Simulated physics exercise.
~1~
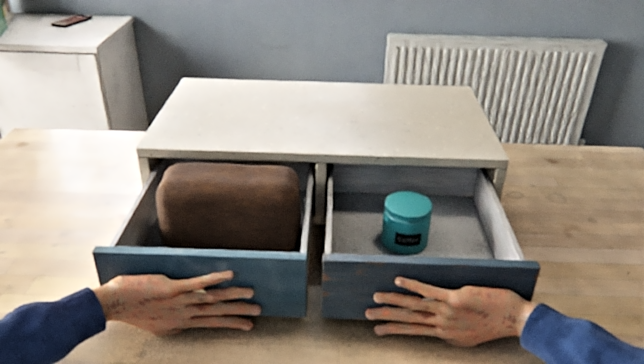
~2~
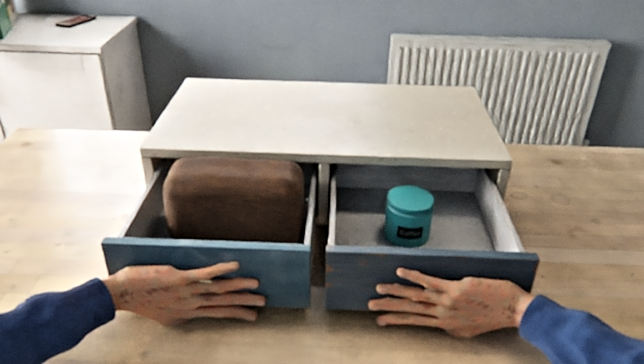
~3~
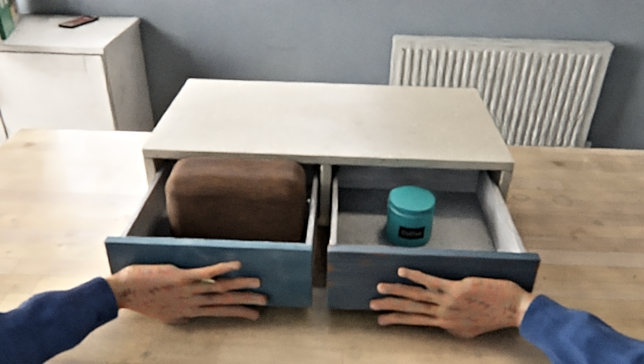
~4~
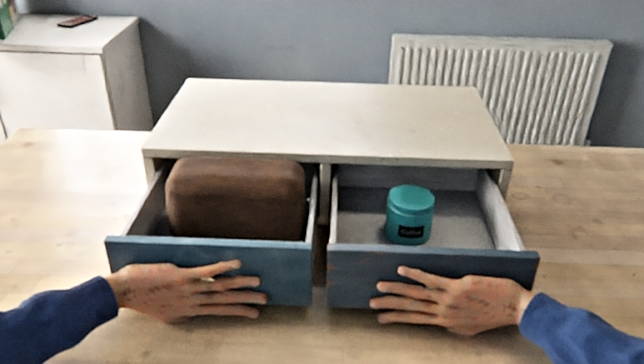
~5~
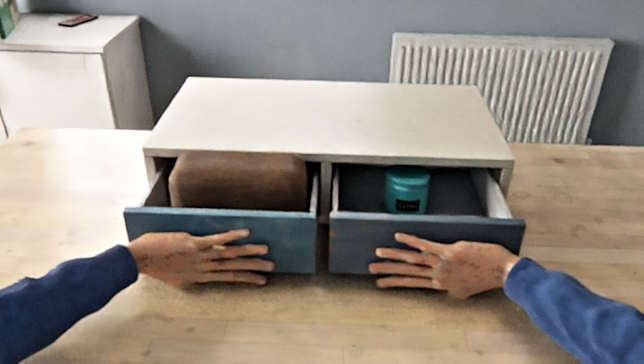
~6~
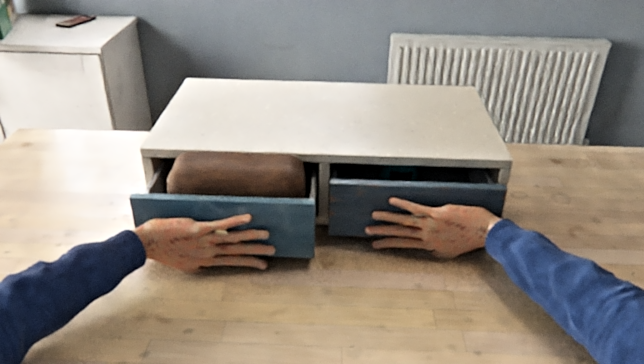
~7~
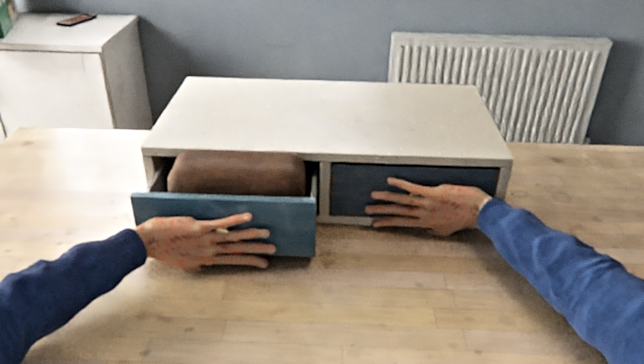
Two hands push a pair of drawers inward; the right closes, the left stays ajar.
